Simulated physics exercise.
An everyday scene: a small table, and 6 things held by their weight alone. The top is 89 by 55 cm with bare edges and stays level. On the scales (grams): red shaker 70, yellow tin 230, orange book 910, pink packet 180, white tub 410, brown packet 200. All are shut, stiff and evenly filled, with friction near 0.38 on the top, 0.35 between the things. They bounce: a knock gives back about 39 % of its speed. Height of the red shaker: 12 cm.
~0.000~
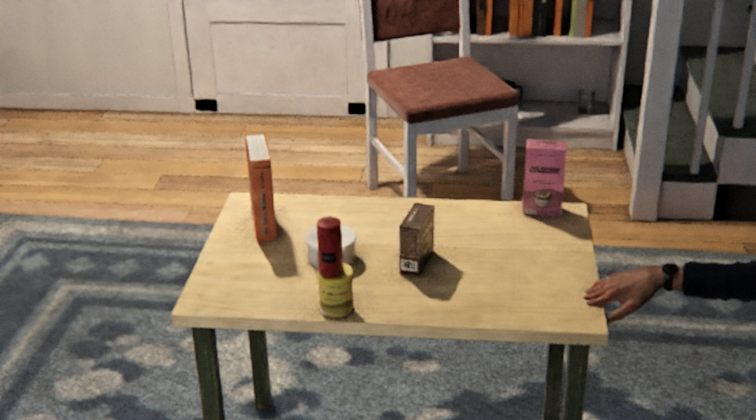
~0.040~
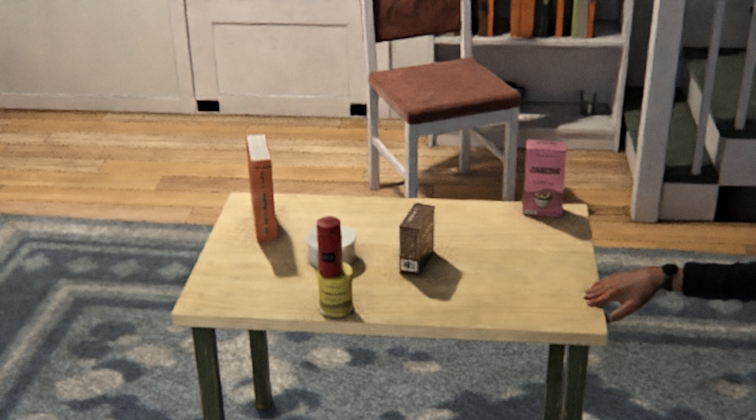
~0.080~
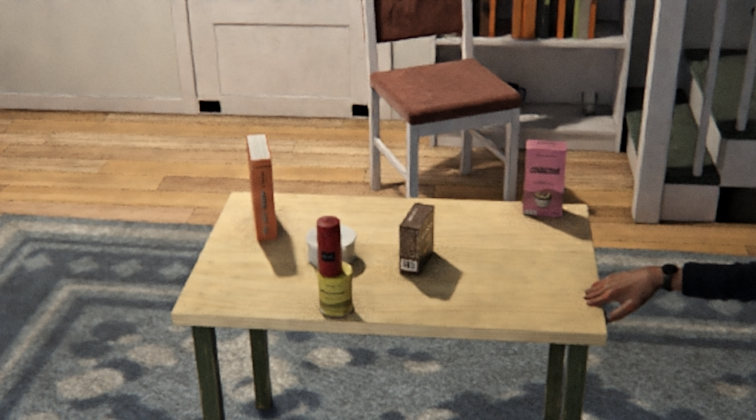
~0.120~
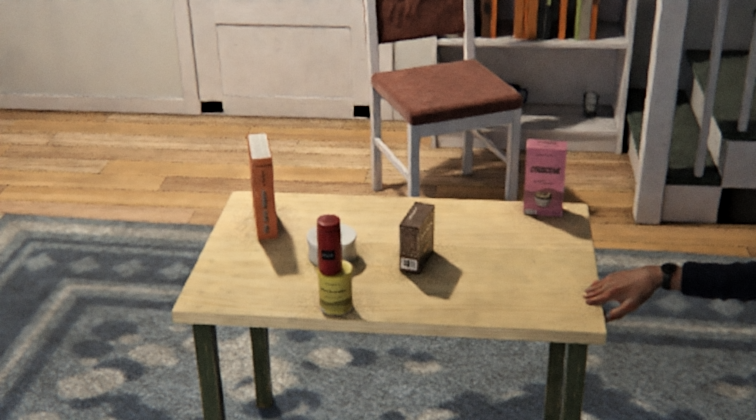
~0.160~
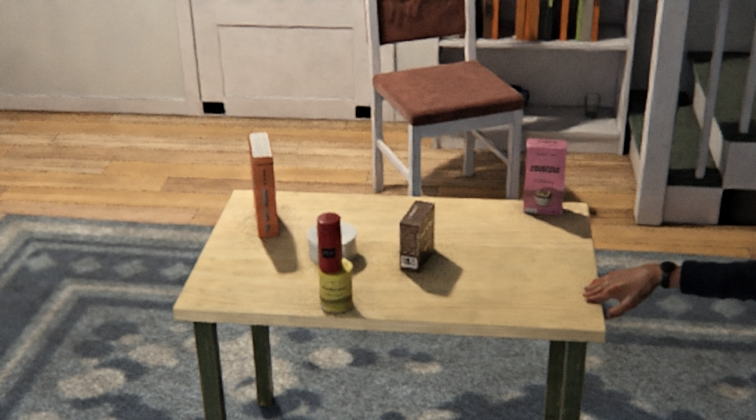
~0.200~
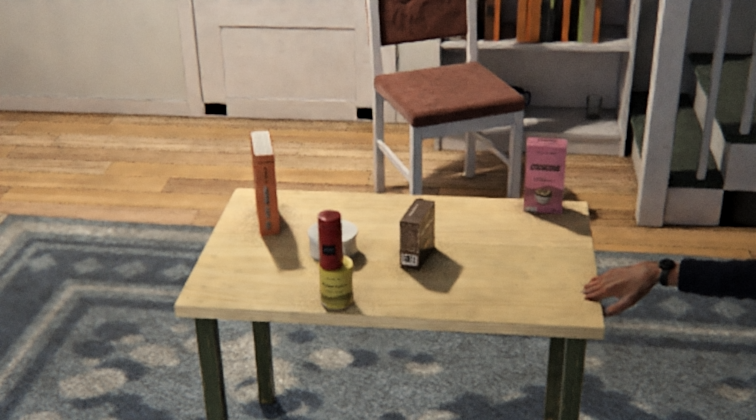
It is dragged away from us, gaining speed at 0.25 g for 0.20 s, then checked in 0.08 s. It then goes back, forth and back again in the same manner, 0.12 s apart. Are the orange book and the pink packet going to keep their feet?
The orange book keeps standing; the pink packet topples.
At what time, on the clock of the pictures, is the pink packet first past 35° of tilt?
At about 0.6 s.
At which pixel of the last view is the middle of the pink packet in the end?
At about (521, 368).
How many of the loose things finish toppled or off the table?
1 of them.
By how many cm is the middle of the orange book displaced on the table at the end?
About 0 cm.
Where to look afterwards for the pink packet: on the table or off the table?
The pink packet finishes off the table.
Around 0.70 s, pink packet now off the table; red shaker shifted 2 cm.
Around 1.10 s, table 6 cm from its start.
Finally (2.2 s), off the table and tipped over, pink packet; the other 5 still in place (within 5 cm). Final places as that camera would see them, orange book near (263, 187), pink packet near (521, 368).
